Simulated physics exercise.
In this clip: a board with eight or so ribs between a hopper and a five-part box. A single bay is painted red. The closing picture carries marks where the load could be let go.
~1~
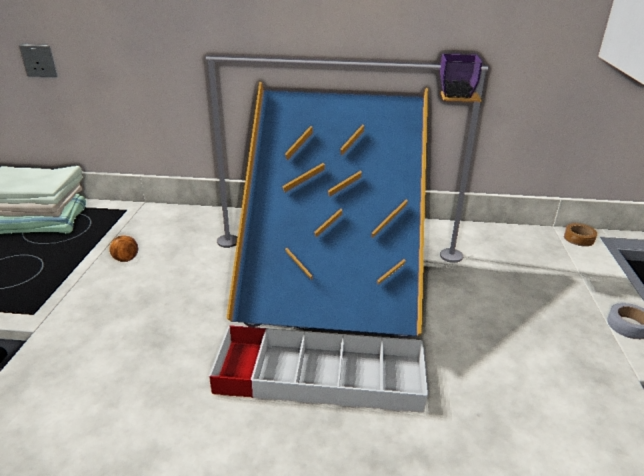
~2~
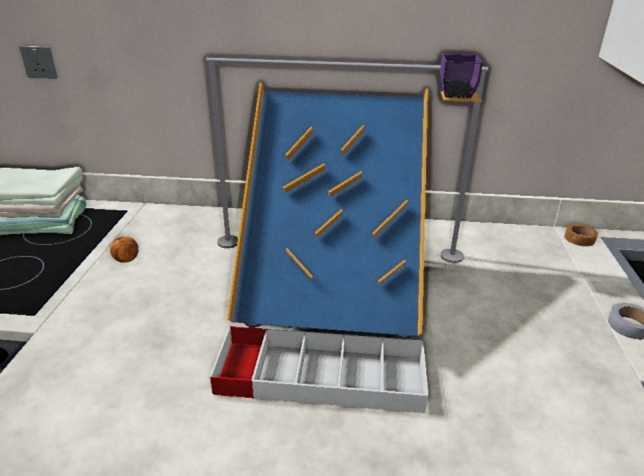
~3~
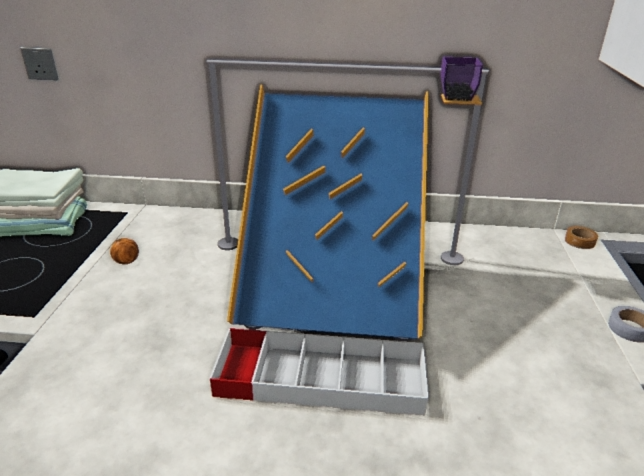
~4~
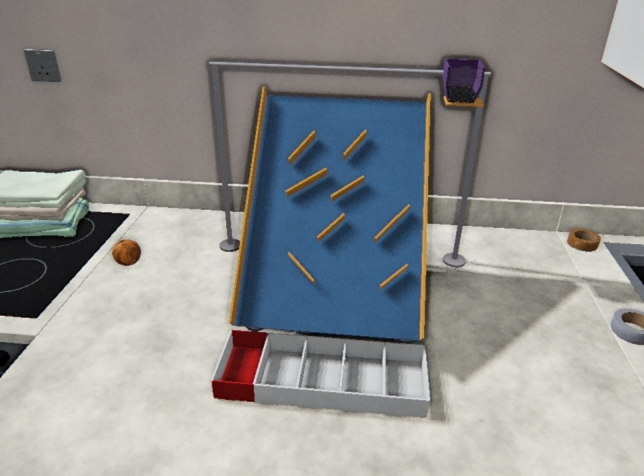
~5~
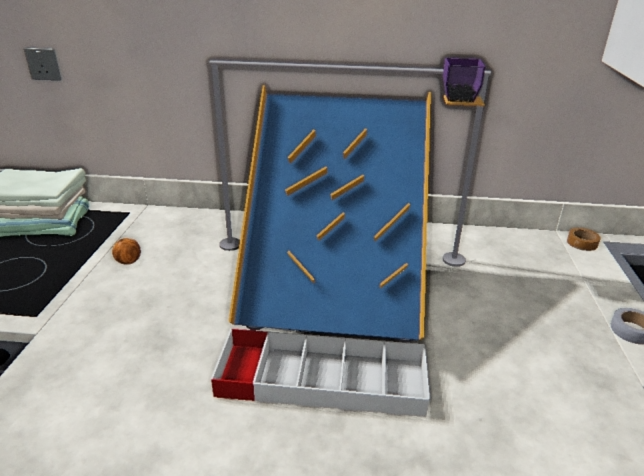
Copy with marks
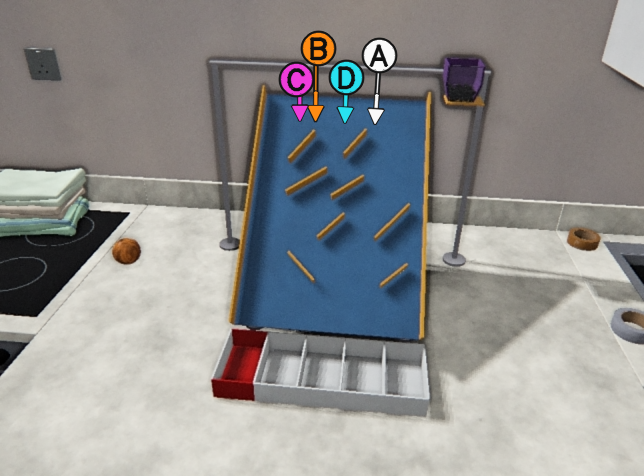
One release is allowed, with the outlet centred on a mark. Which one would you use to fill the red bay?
Choose C.
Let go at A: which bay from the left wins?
The third from the left.
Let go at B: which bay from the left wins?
It is the first one.
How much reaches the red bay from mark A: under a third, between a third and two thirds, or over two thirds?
Mark A gives under a third.
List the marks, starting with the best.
C, B, D, A.
On the marked copy, mark A meets the board at (375, 118); mark B meets the board at (315, 115); mark C meets the board at (299, 115); mark D meets the board at (345, 117).
For mark A, just a few in the red bay, the larger part in other bays, about a tenth held on the board.
For mark B, roughly half in the red bay, about a tenth in other bays, roughly a quarter held on the board, about a tenth outside the box.
For mark C, almost all in the red bay, about a tenth in other bays.
For mark D, roughly a quarter in the red bay, roughly half in other bays, roughly a quarter held on the board.
